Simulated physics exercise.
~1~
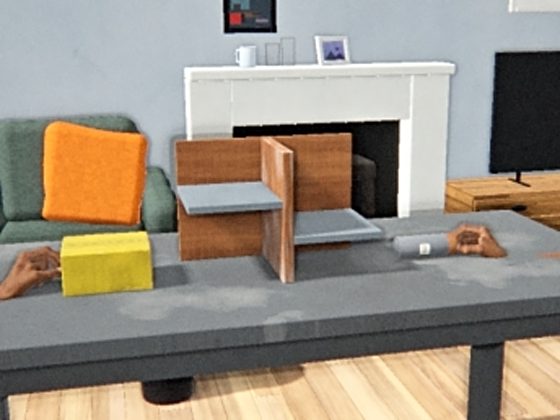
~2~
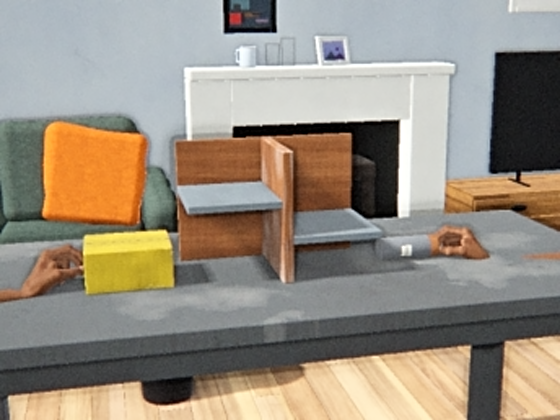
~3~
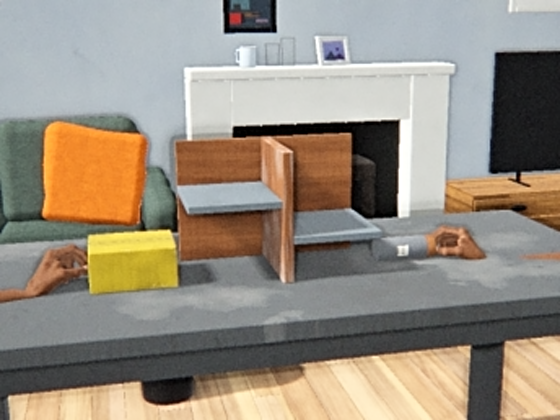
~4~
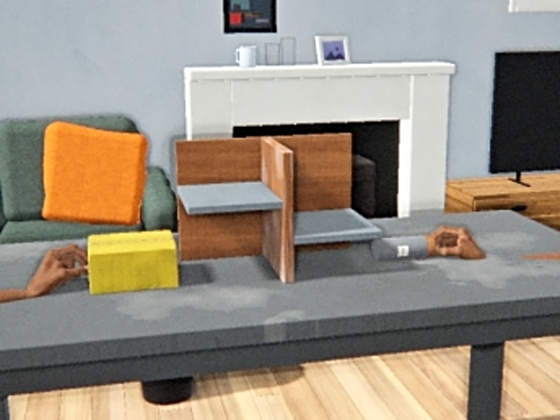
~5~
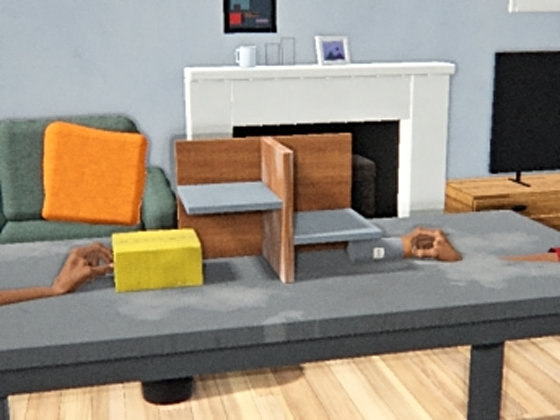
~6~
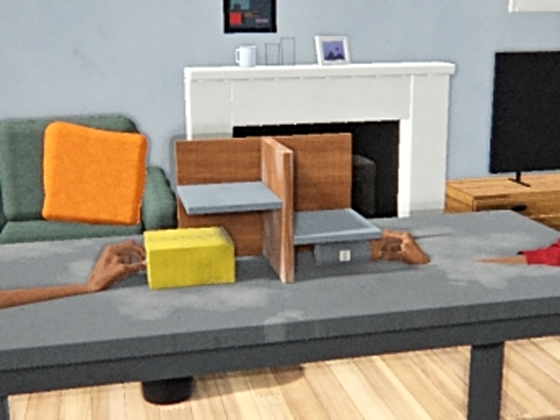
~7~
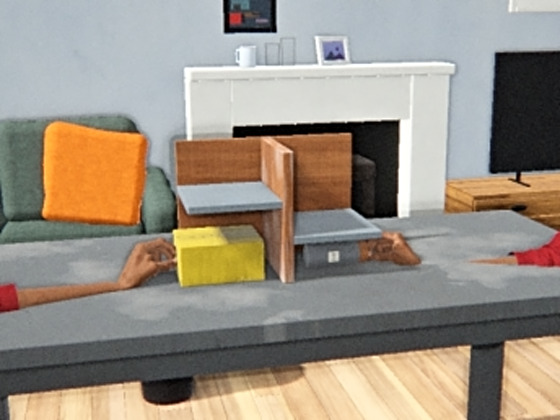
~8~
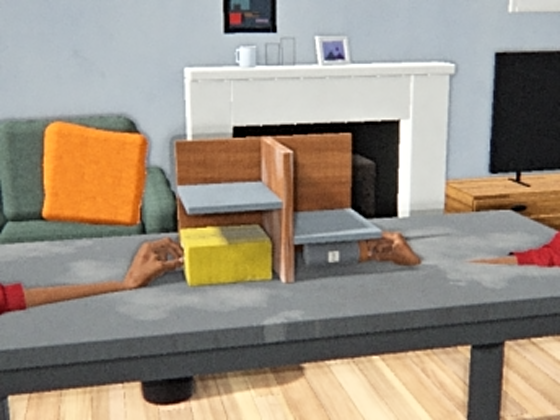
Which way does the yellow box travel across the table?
The yellow box moves to the right, toward the middle of the rack.
